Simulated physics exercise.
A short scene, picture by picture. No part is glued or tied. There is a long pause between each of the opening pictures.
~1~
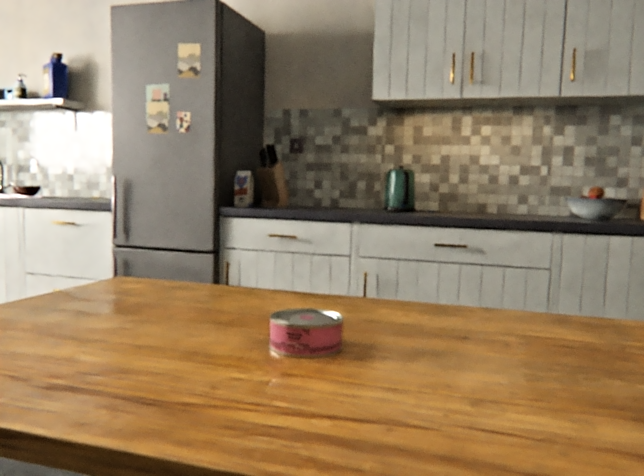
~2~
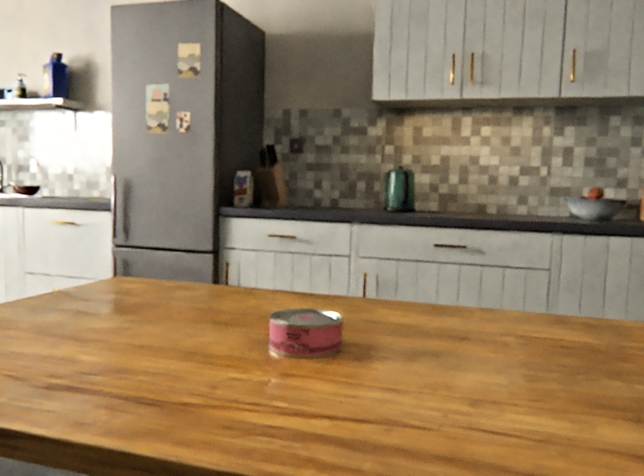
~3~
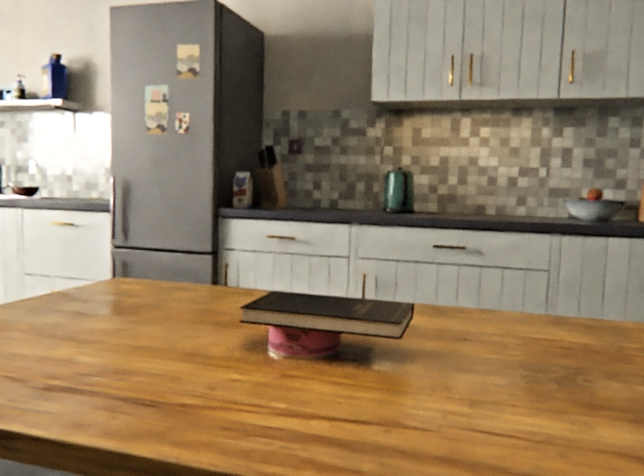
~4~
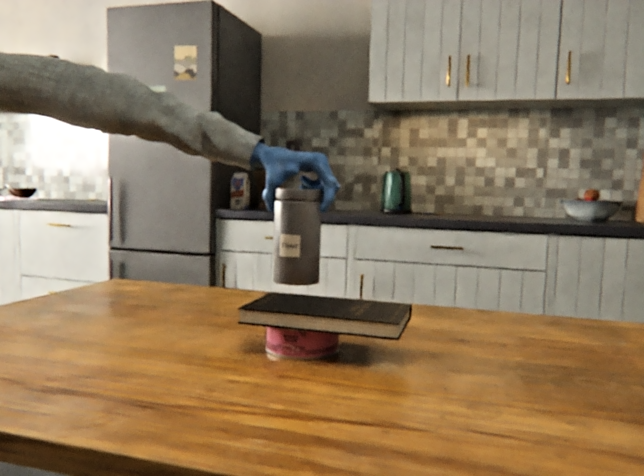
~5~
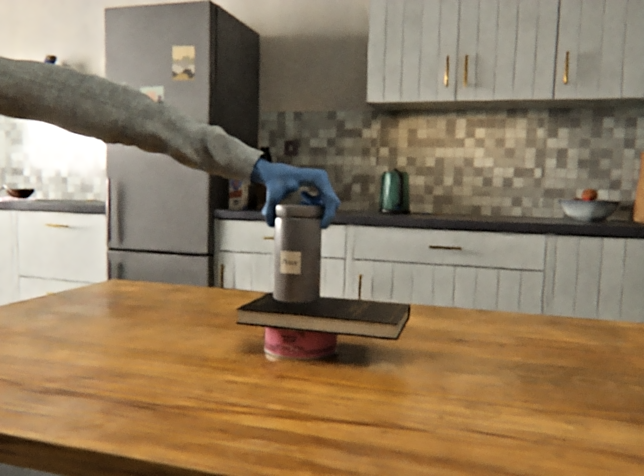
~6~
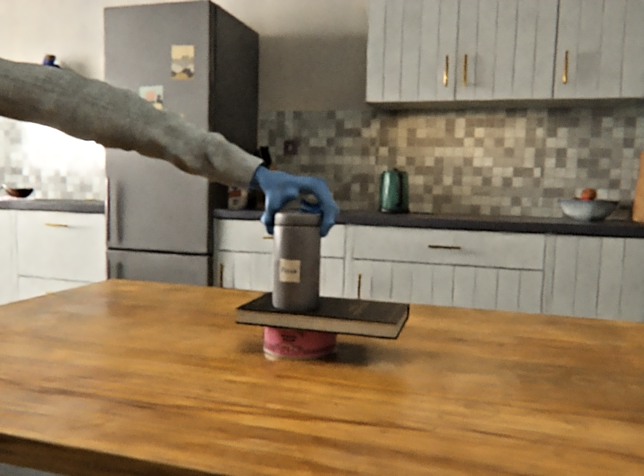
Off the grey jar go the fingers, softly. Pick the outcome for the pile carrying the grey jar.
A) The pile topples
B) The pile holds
Option B: The pile holds.
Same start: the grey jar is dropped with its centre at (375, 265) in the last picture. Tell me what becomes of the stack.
Well, it crumbles then.
Then, 0.40 s past the last view, nothing moves.
Then, 1.00 s past the last view, grey jar resting near (297, 261).
Finally, all 3 still in place. Final places as the last picture's camera would see them, grey jar near (297, 261). The stack holds.
